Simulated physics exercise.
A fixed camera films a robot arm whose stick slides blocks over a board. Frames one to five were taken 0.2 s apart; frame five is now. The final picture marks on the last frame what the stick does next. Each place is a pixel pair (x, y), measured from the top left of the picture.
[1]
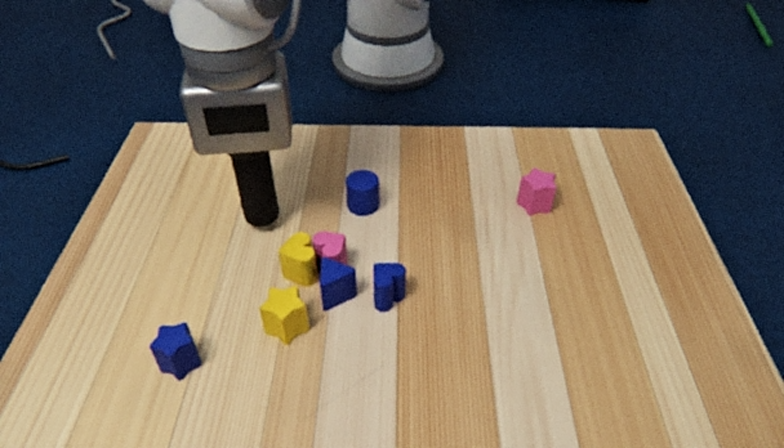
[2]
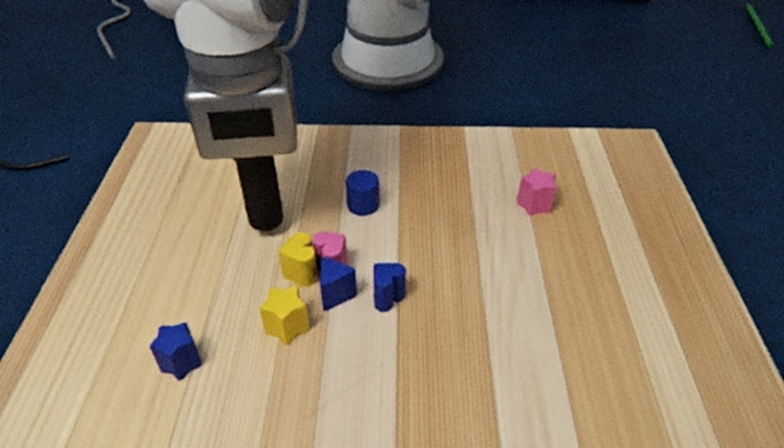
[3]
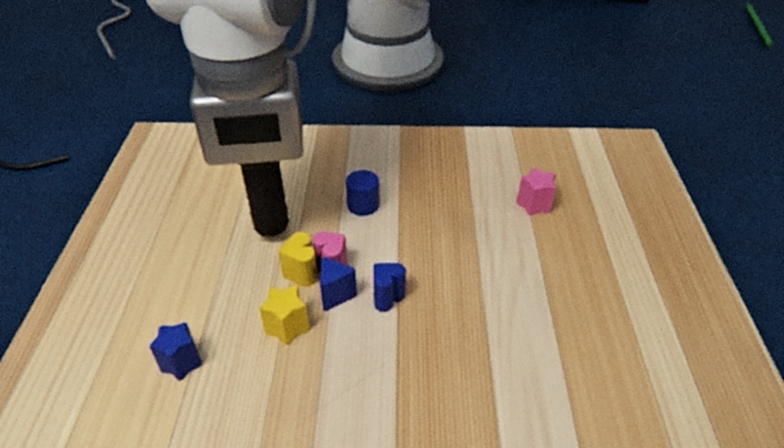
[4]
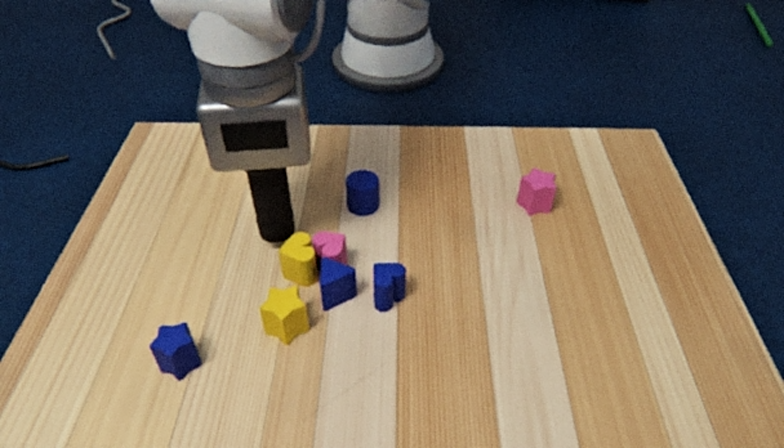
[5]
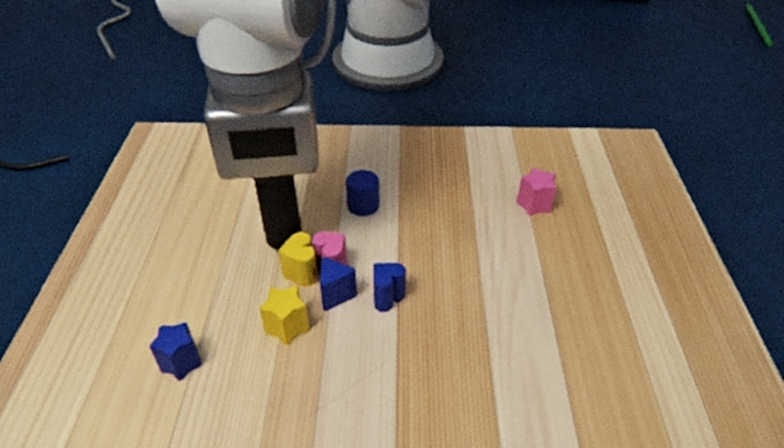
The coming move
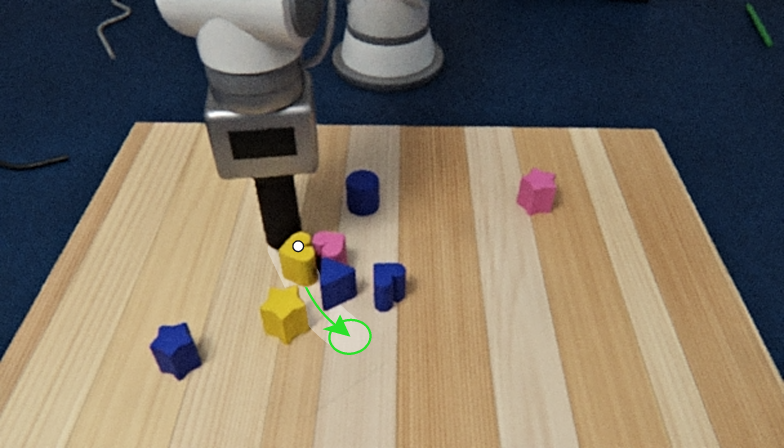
A robot arm's black stick slides slightly right and down the board beside the still blocks.
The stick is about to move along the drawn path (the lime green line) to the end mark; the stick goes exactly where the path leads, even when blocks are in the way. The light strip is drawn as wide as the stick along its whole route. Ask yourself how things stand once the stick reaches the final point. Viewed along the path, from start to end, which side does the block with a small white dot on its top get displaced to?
It moves right.
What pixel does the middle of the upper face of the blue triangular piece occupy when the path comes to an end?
Around pixel (356, 278).
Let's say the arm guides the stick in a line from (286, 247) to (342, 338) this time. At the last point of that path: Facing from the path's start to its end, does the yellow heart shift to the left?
Final answer: No.
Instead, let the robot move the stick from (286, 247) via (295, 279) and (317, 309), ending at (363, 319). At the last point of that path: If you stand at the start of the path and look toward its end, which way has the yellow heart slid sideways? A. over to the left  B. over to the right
Correct choice: B.
The line goes from (286, 247) through (309, 292) to (350, 336); the dot is on the yellow heart.
On the path given first. One third of the way, stick at (299, 268); yellow heart at (308, 277), turned 20° clockwise; blue triangular piece at (338, 272).
Two thirds of the way, stick at (318, 300); yellow star-shaped block at (278, 311), turned 35° clockwise; yellow heart at (322, 311), turned 45° clockwise; blue triangular piece at (349, 276), turned 20° anticlockwise.
At the end, stick at (349, 328); yellow star-shaped block at (278, 311), turned 35° clockwise; yellow heart at (336, 343), turned 90° clockwise; pink heart unmoved; blue triangular piece at (356, 278), turned 40° anticlockwise.
